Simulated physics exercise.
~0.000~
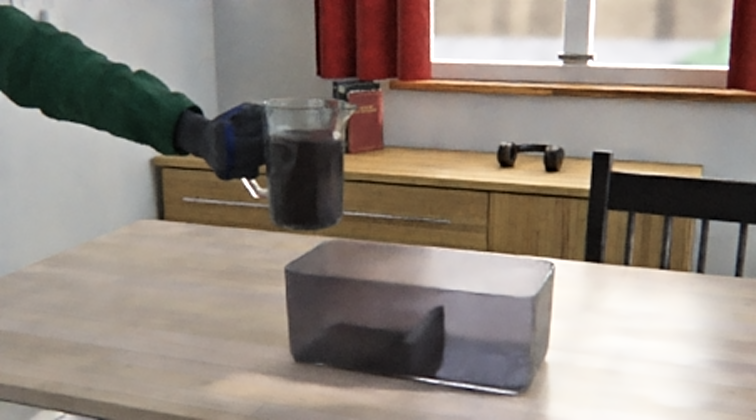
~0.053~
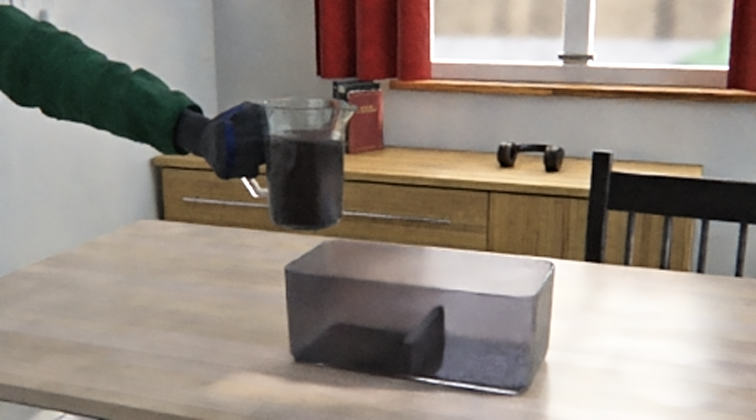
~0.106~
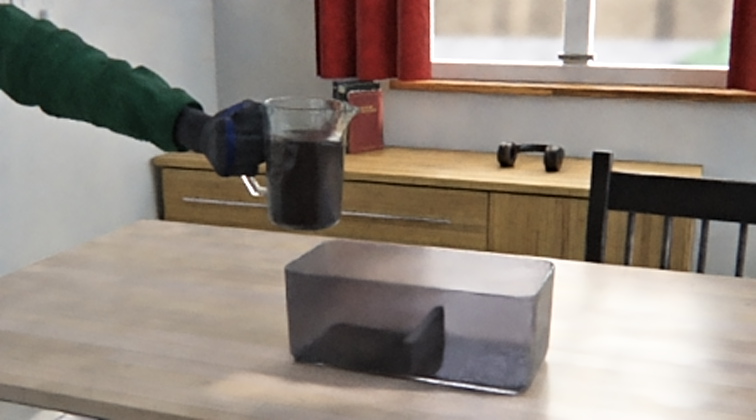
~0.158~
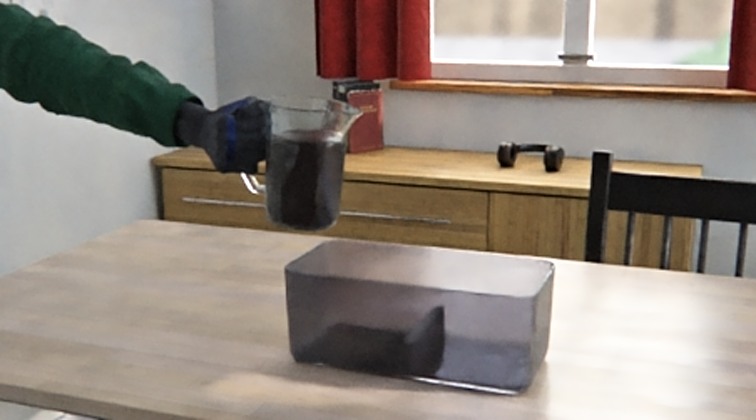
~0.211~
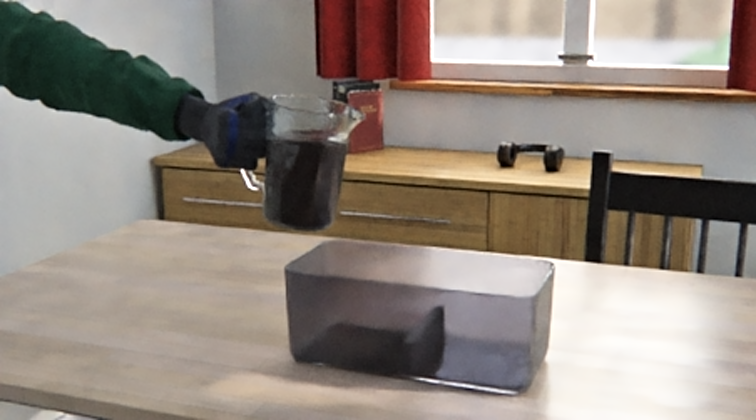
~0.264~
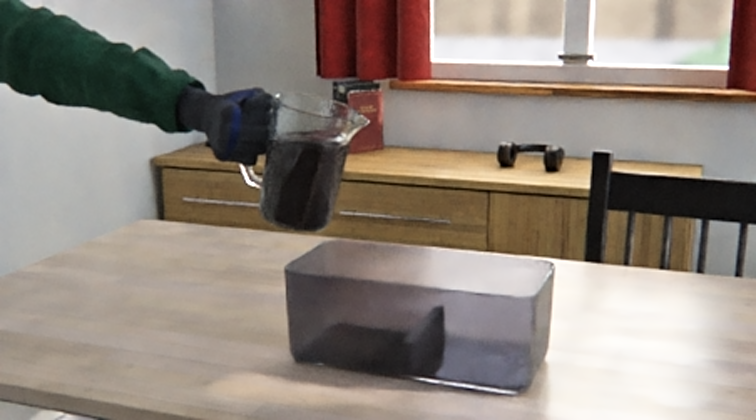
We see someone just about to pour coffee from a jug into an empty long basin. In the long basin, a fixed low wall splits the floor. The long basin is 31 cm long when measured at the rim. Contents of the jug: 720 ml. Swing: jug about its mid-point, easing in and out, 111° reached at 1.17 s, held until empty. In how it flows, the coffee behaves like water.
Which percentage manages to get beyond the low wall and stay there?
Beyond the low wall, roughly 18 per cent stays.
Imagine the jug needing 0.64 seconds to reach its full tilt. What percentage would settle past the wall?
That would give about 10 percent.
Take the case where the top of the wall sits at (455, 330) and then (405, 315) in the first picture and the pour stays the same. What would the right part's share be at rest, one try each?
Respectively 10 and 60 %.
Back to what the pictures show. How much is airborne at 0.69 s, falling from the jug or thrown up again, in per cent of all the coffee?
Some 8 per cent, I reckon.
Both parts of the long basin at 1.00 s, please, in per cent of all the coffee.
About 38 left, about 12 right.
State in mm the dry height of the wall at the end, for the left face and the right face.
On the left it's about 16 mm; on the right, about 36 mm.
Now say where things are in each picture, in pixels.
It leans 0°; its right rim is at (357, 107); the coffee meets the walls at (273, 133) and (341, 137); the long basin's rim runs from (305, 255) to (546, 281); the wall's top is at (425, 324), in the first frame.
It leans 1°; its right rim is at (357, 108); the coffee meets the walls at (273, 133) and (341, 137), in the second frame.
It leans 2°; its right rim is at (359, 110); the coffee meets the walls at (274, 133) and (342, 138), in the third frame.
It leans 5°; its right rim is at (361, 113); the coffee meets the walls at (274, 133) and (343, 138), in the fourth frame.
It leans 9°; its right rim is at (365, 117); the coffee meets the walls at (276, 135) and (345, 138), in the fifth frame.
It leans 13°; its right rim is at (368, 123); the coffee meets the walls at (278, 135) and (348, 139), in the sixth frame.
After 0.69 s the tilt is 70° and 90 per cent is still to pour, 1 is left of the wall and 0 right of it.
After 1.00 s the tilt is 105° and 34 per cent is still to pour, 38 is left of the wall and 12 right of it.
After 1.32 s the tilt is 111° and 1 per cent is still to pour, 78 is left of the wall and 16 right of it.
After 1.67 s the tilt is 111° and 0 per cent is still to pour, 79 is left of the wall and 18 right of it.
In the end 79 per cent lies left of the wall, 18 right of it and 3 outside.
